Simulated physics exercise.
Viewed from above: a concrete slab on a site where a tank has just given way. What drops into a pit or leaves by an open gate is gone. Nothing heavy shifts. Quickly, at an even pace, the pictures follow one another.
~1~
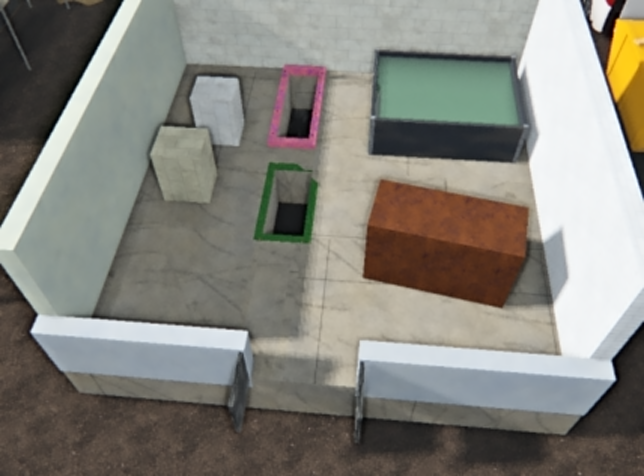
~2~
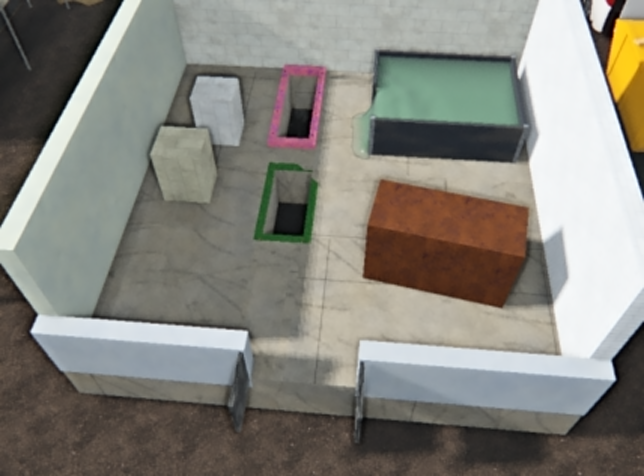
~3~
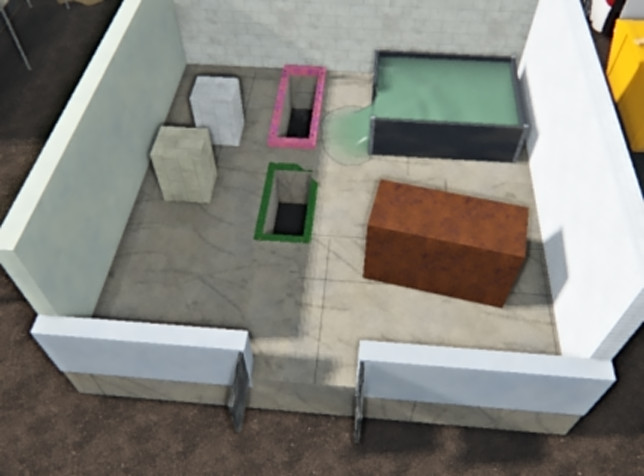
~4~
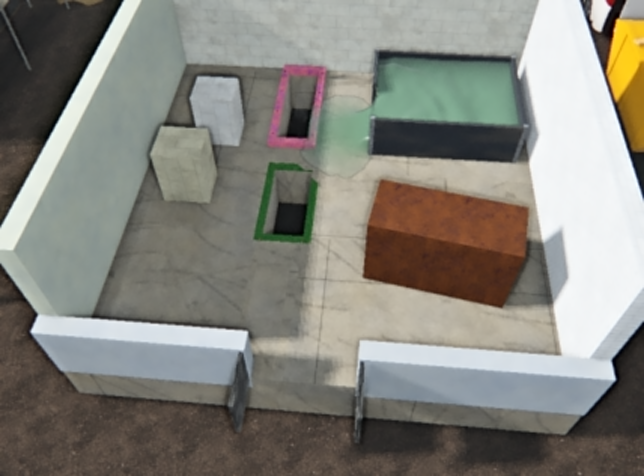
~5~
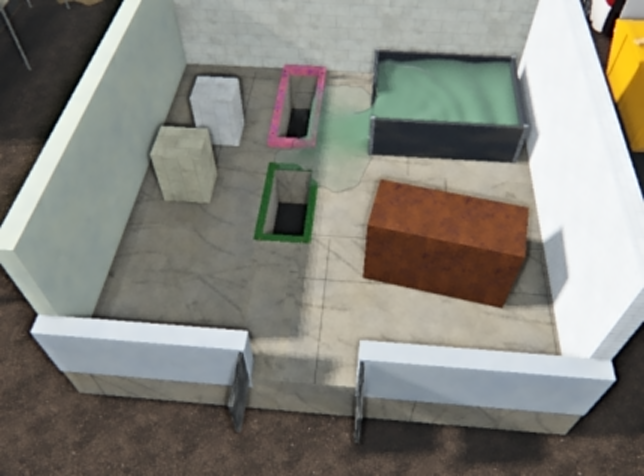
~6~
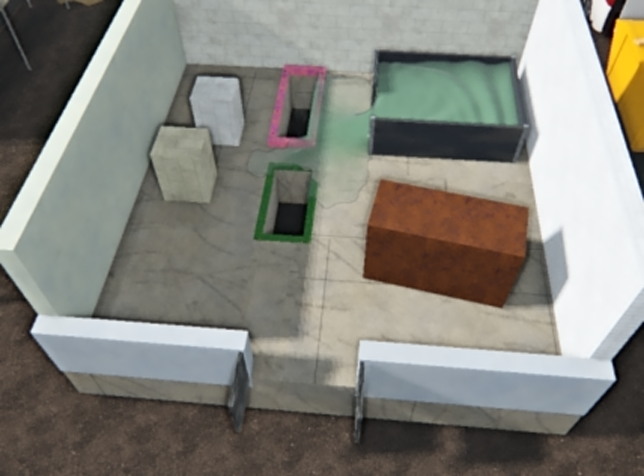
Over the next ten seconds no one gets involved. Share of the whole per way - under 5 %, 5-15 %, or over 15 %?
Gate under 5 %, green pit over 15 %, pink pit over 15 %.
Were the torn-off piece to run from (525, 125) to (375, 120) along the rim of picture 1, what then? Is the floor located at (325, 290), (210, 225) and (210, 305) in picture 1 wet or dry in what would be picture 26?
Spot by spot: Soaked through, then unaffected, then soaked through.
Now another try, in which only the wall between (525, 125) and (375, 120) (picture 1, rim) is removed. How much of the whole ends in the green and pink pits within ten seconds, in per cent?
In per cent: Green 35, pink 0.
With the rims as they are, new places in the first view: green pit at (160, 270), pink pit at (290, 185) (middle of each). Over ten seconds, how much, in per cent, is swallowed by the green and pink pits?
Roughly: Green pit 10 %, pink pit 25 %.
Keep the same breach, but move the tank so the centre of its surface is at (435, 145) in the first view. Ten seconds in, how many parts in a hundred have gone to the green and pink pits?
Within ten seconds the green pit collects 70 percent of the total and the pink pit 0 percent.
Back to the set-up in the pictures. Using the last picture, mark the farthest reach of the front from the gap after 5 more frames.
Approximate pixel: (182, 168).
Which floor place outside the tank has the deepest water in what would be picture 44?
Deepest spot: Near (321, 137).
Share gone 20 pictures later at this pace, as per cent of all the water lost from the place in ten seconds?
Approximately 65 %.
A moment on, water covers 15 % of the floor; the gate 0 %, the green pit 4 %, the pink pit 9 %.
Next, water covers 20 % of the floor; the gate 0 %, the green pit 8 %, the pink pit 18 %.
Then, water covers 30 % of the floor; the gate 0 %, the green pit 13 %, the pink pit 25 %.
Later, water covers 40 % of the floor; the gate 0 %, the green pit 20 %, the pink pit 32 %.
In the end, water covers 60 % of the floor; the gate 1 %, the green pit 27 %, the pink pit 34 %.
